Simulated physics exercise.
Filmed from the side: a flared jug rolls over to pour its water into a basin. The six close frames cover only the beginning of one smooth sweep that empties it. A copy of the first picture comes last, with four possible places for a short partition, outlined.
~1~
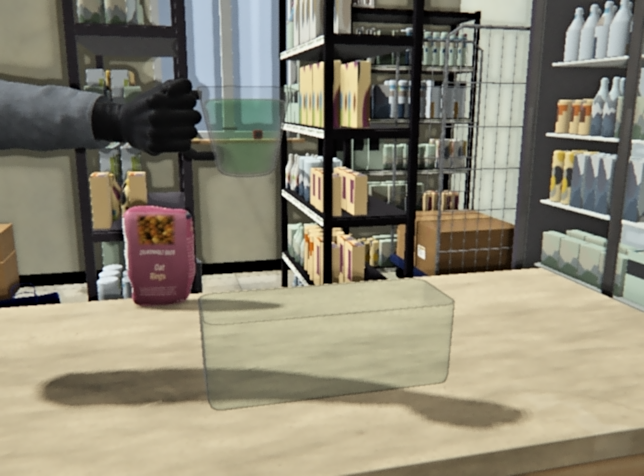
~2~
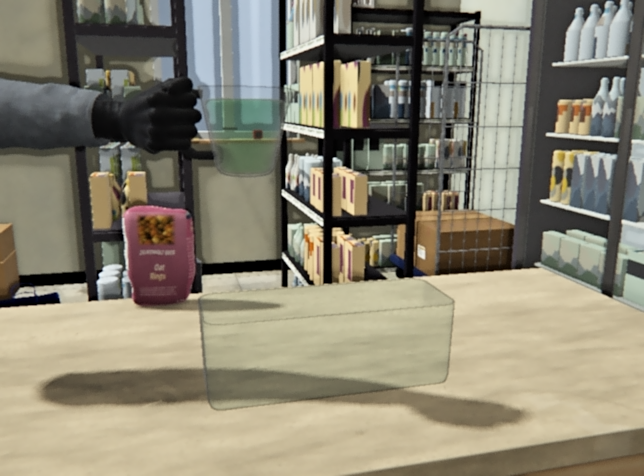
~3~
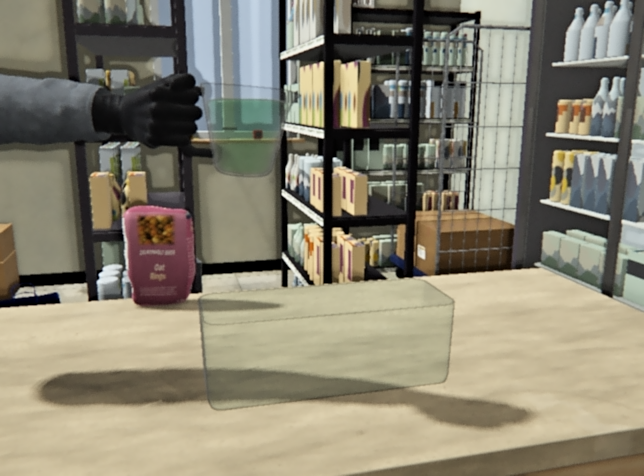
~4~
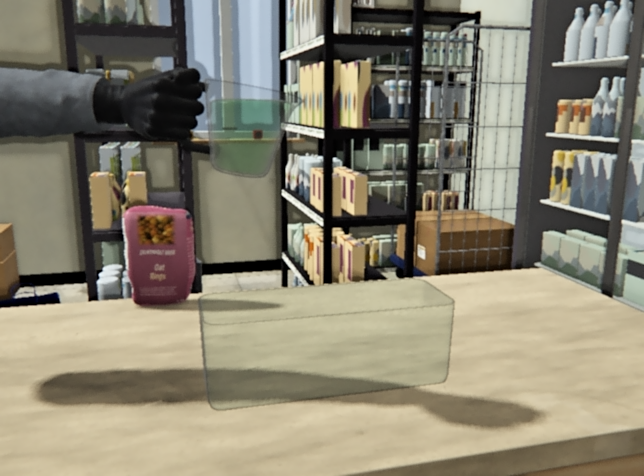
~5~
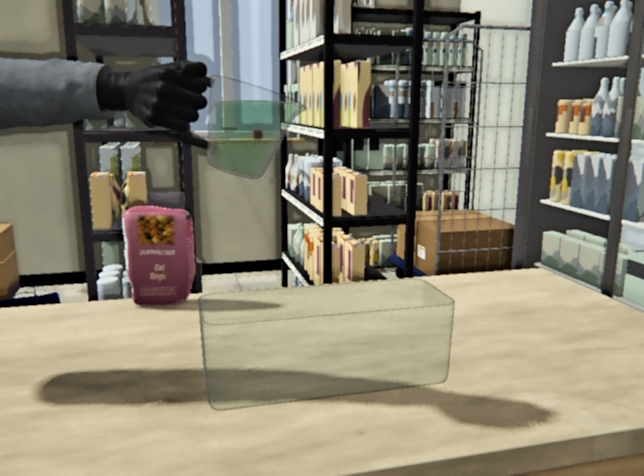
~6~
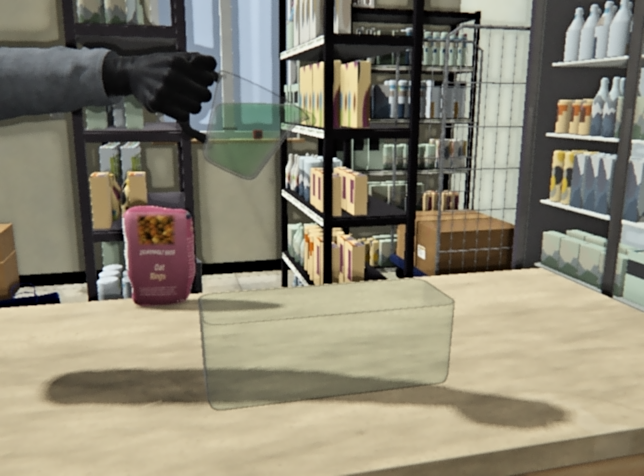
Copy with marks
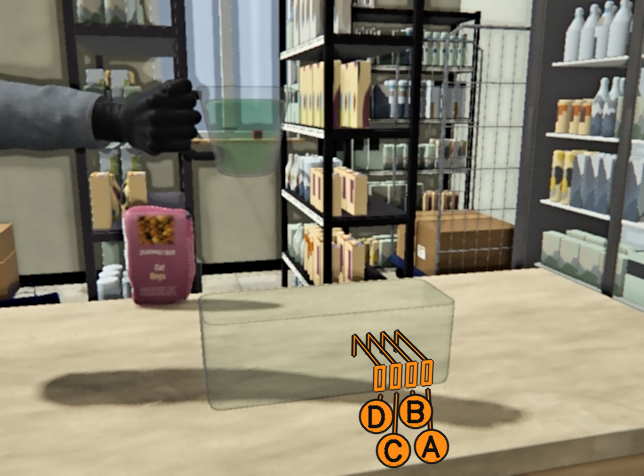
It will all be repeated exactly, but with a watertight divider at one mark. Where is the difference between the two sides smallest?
It is D.
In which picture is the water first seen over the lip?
In picture 6.
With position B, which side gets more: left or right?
More ends on the left.
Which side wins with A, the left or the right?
The left one.
On the marked copy, A at (427, 389); B at (412, 391); C at (396, 393); D at (380, 395).
With A, about 86 % ends left of the wall and 12 % right of it; 3 % is lost outside.
With B, about 87 % ends left of the wall and 11 % right of it; 3 % is lost outside.
With C, about 84 % ends left of the wall and 11 % right of it; 5 % is lost outside.
With D, about 50 % ends left of the wall and 46 % right of it; 3 % is lost outside.
